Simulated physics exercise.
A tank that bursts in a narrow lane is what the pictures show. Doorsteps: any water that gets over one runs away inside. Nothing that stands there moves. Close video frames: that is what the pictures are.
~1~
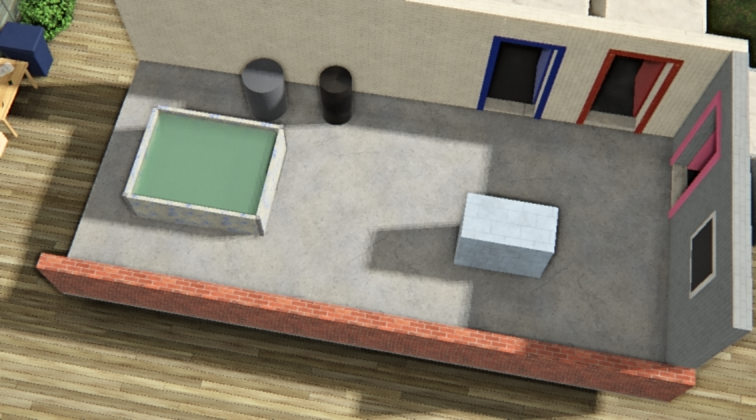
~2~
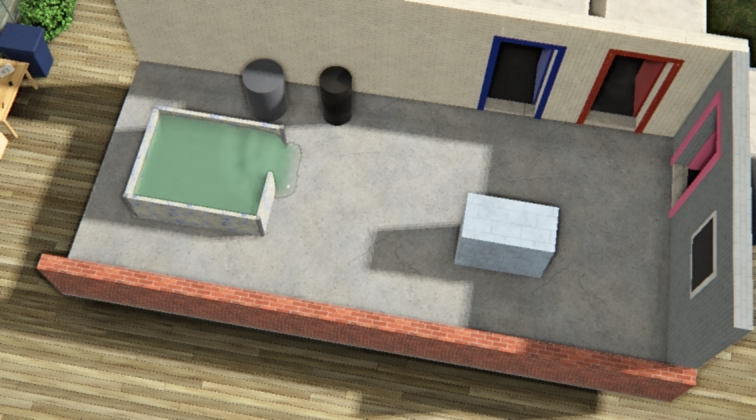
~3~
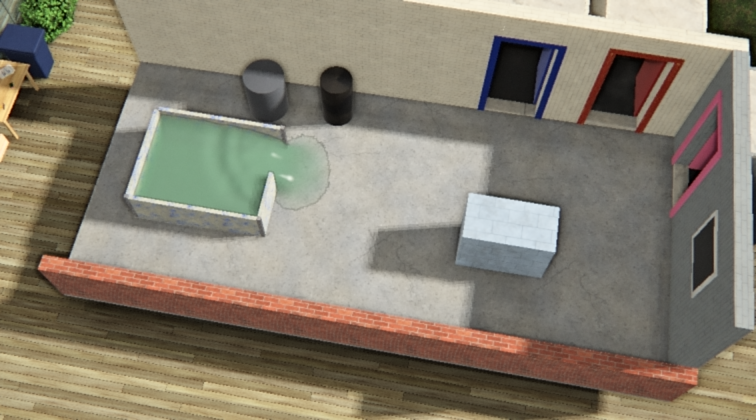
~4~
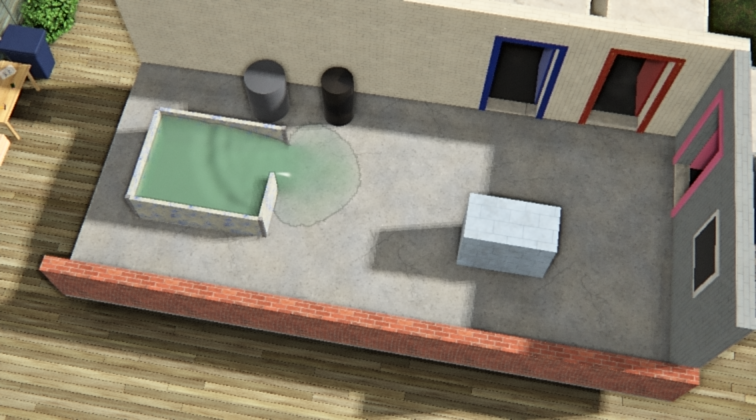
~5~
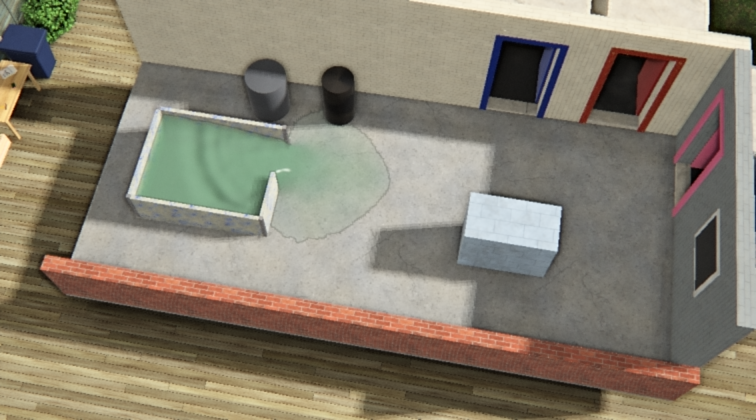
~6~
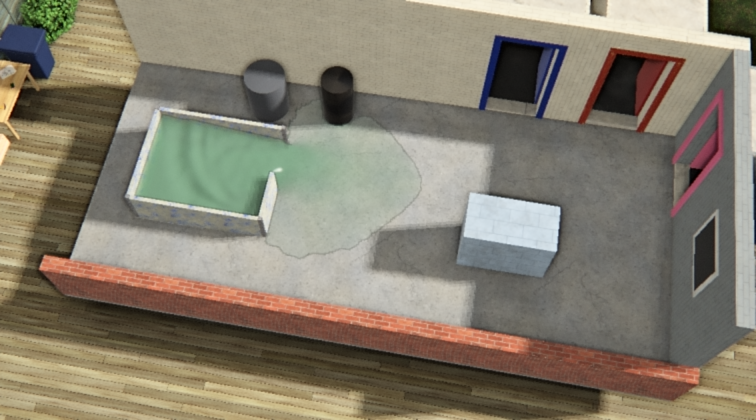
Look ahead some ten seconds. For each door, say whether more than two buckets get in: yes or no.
Pink door: Yes; blue door: Yes; red door: No.
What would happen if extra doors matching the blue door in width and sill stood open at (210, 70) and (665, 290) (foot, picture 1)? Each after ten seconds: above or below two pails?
Lab note - first stays short of the line, second stays short of the line.
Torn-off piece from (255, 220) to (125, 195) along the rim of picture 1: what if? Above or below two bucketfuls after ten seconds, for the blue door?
Blue door: Remains below.
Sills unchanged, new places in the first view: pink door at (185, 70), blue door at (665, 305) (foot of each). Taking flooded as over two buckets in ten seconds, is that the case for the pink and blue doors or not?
As I see it, the pink door remains within bounds while the blue door remains within bounds.
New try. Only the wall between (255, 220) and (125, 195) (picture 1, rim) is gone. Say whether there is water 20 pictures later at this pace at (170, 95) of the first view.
Answer: Bone-dry.
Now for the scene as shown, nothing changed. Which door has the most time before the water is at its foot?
It's the pink one.
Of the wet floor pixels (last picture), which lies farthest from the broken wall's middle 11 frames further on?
The front tops out at about (582, 166).
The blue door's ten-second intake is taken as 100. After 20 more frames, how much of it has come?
Estimated share: About 30 %.
A moment on, water covers 30 % of the floor; the pink door not reached, the blue door not reached, the red door not reached.
Next, water covers 45 % of the floor; the pink door not reached, the blue door wet at the sill, nothing in, the red door not reached.
Then, water covers 55 % of the floor; the pink door not reached, the blue door under two buckets in, the red door wet at the sill, nothing in.
Later, water covers 75 % of the floor; the pink door over two buckets in, the blue door over two buckets in, the red door wet at the sill, nothing in.
In the end, water covers 85 % of the floor; the pink door over two buckets in, the blue door over two buckets in, the red door wet at the sill, nothing in.
